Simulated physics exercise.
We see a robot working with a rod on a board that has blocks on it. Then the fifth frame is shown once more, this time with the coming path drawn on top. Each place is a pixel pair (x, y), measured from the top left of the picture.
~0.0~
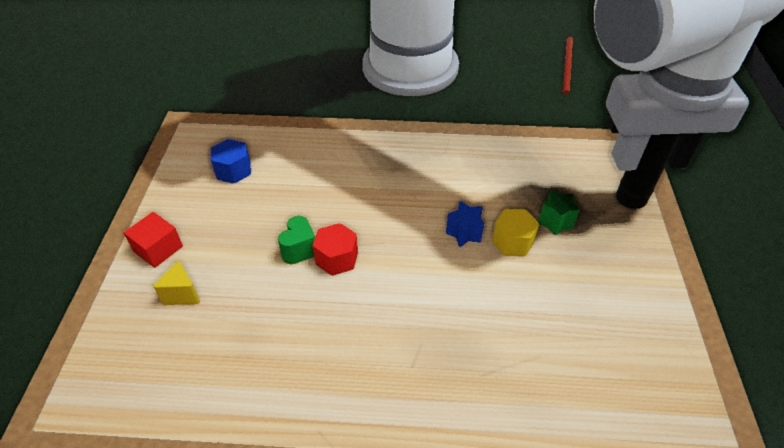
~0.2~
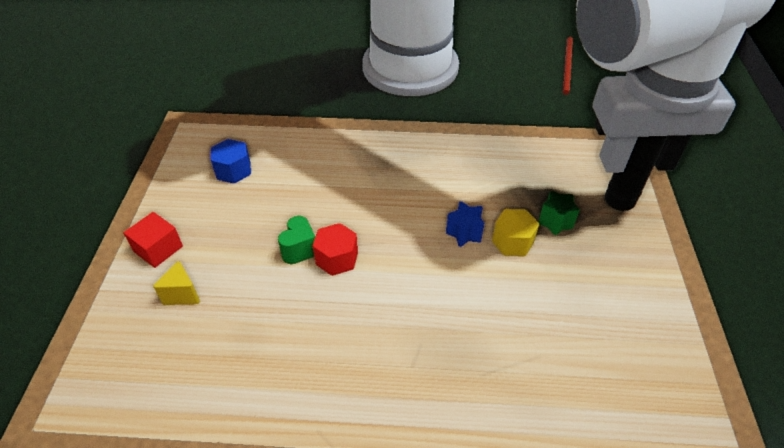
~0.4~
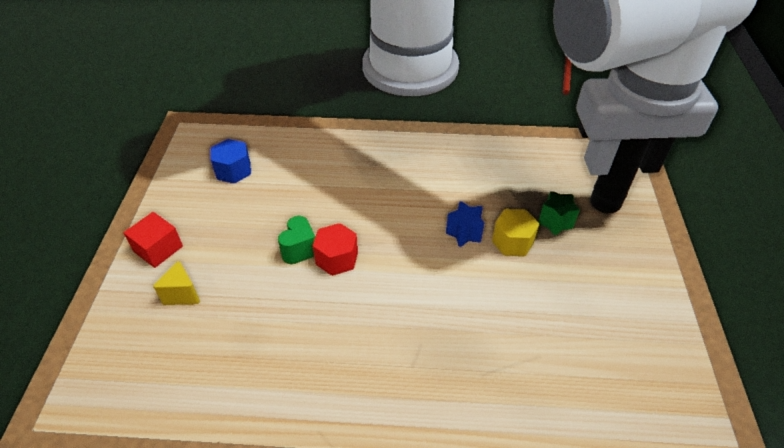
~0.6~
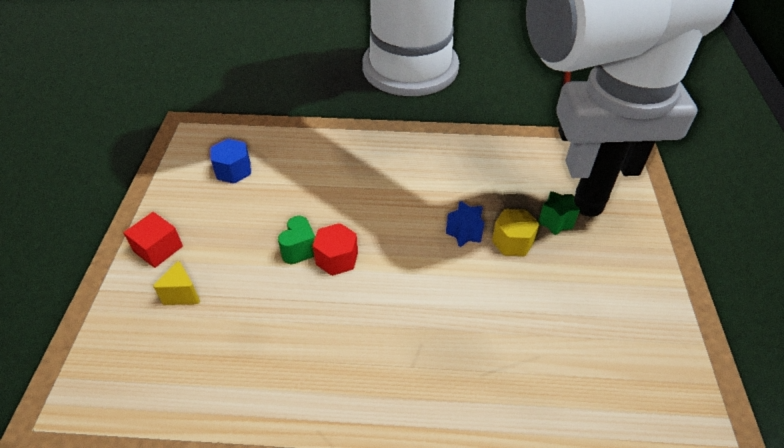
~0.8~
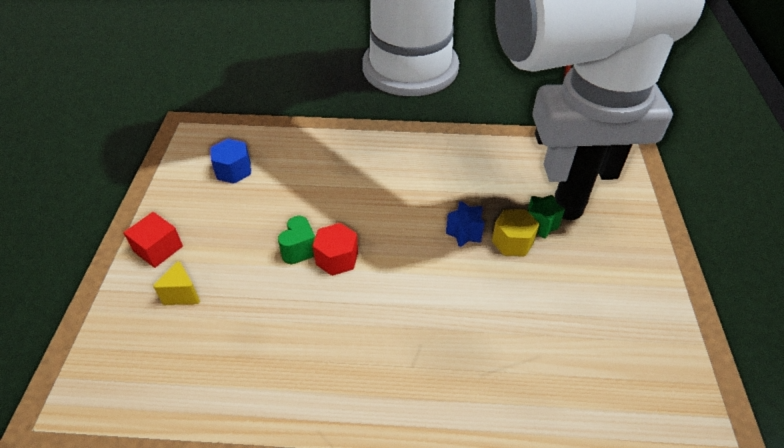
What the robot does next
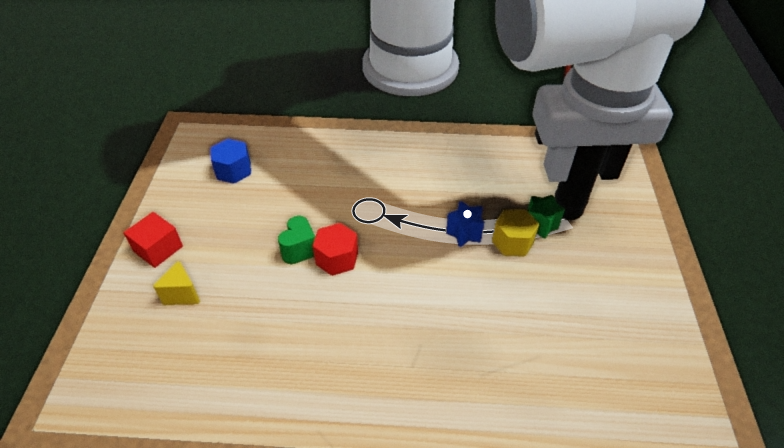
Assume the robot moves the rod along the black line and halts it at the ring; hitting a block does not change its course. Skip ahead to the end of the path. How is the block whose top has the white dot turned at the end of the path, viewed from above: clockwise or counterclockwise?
Rotates clockwise.
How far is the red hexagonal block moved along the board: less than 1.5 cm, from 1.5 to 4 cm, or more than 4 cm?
Under 1.5 cm.
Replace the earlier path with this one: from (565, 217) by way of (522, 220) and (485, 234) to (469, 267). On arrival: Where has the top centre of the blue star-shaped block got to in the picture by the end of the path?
At roughly (427, 219).
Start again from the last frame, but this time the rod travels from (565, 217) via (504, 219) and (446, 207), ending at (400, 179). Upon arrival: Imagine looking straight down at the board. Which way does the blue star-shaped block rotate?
Bird's-eye view: Clockwise.
Path on the board, from (565, 217) over (502, 231) and (433, 228) to (369, 211); the dot is on the blue star-shaped block.
On the path given first. One third of the way, rod at (503, 224); blue star-shaped block at (448, 216), turned 80° clockwise; yellow hexagonal block at (468, 248), turned 55° anticlockwise; green star-shaped block at (479, 222).
Two thirds of the way, rod at (433, 221); blue star-shaped block at (398, 216); yellow hexagonal block at (447, 258), turned 115° anticlockwise; green star-shaped block at (425, 231), turned 50° anticlockwise.
At the end, rod at (369, 203); red hexagonal block in place; blue star-shaped block at (373, 217), turned 65° clockwise; yellow hexagonal block at (447, 258), turned 115° anticlockwise; green star-shaped block at (424, 231), turned 60° anticlockwise.
